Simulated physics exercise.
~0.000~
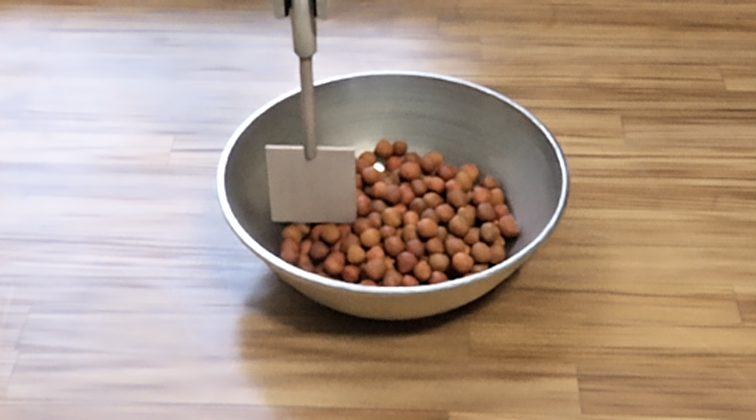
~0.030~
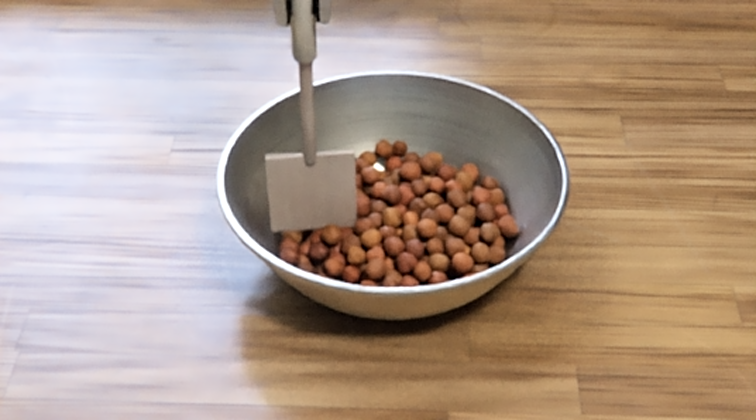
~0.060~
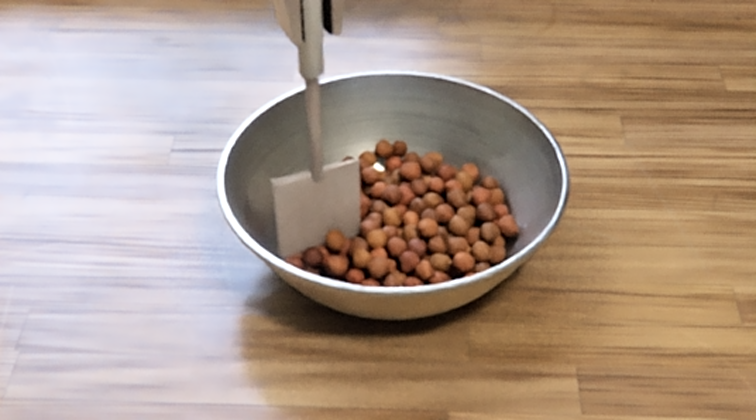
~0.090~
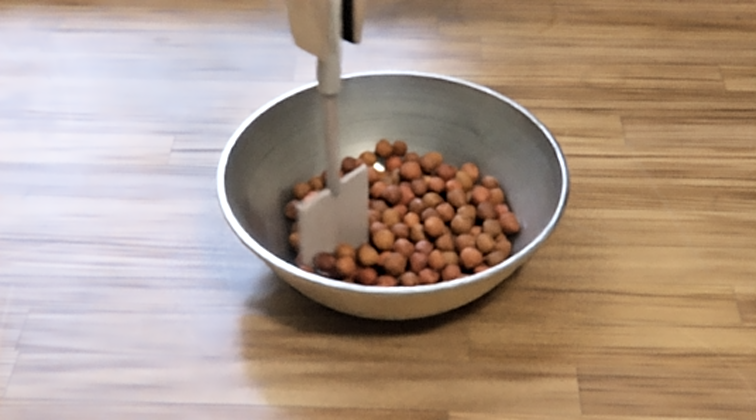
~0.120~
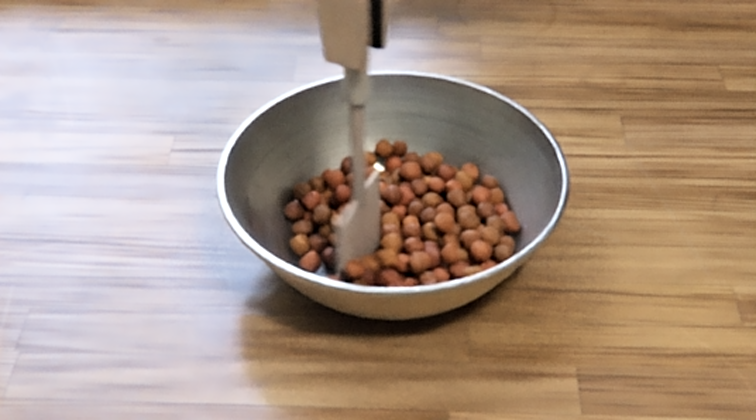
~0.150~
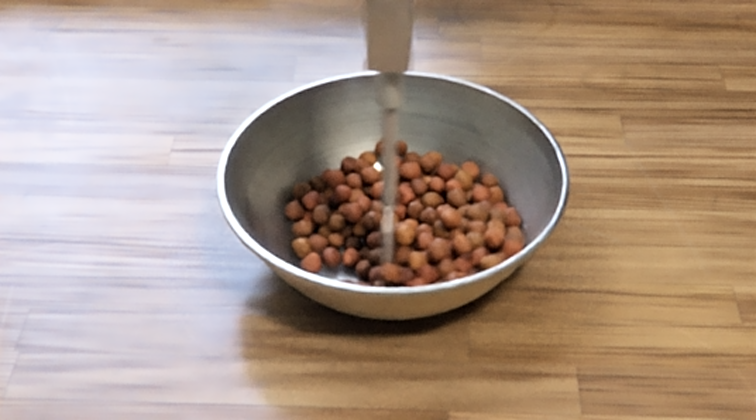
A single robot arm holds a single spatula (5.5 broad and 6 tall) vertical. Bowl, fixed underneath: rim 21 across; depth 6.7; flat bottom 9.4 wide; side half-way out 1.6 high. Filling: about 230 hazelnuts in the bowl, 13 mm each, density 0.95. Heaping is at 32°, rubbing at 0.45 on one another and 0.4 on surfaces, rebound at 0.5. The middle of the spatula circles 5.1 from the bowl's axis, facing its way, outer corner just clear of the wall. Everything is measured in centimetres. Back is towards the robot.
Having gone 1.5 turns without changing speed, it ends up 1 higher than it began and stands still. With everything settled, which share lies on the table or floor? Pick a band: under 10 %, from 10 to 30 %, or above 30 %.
From 10 to 30 %.
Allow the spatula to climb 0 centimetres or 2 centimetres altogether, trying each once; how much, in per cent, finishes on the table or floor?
Roughly 25 percent, then roughly 10 percent.
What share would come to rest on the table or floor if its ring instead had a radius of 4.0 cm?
Around 5 in a hundred, in that case.
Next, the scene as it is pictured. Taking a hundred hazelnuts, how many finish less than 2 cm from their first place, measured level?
Estimate: 15 per cent.
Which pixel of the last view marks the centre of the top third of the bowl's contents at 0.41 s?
I'd point to somewhere close to (383, 123).
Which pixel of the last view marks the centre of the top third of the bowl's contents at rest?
I'd put it at about (420, 212).
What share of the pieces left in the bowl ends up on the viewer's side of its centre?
Close to 45 in a hundred.
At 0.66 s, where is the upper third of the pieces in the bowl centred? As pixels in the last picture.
About (383, 270).
By 0.41 s, 264° round, highest piece 9 above the table; 214 in the bowl, 4 on the table or floor, 13 in flight or on the tool.
By 0.66 s, 79° round, highest piece 8 above the table; 201 in the bowl, 28 on the table or floor, 2 in flight or on the tool.
By 0.99 s, 180° round, highest piece 6 above the table; 198 in the bowl, 33 on the table or floor.
By 1.69 s, 180° round, highest piece 5 above the table; 198 in the bowl, 33 on the table or floor.
Final count, 198 in the bowl, 33 on the table or floor. That is 14 % on the table or floor.
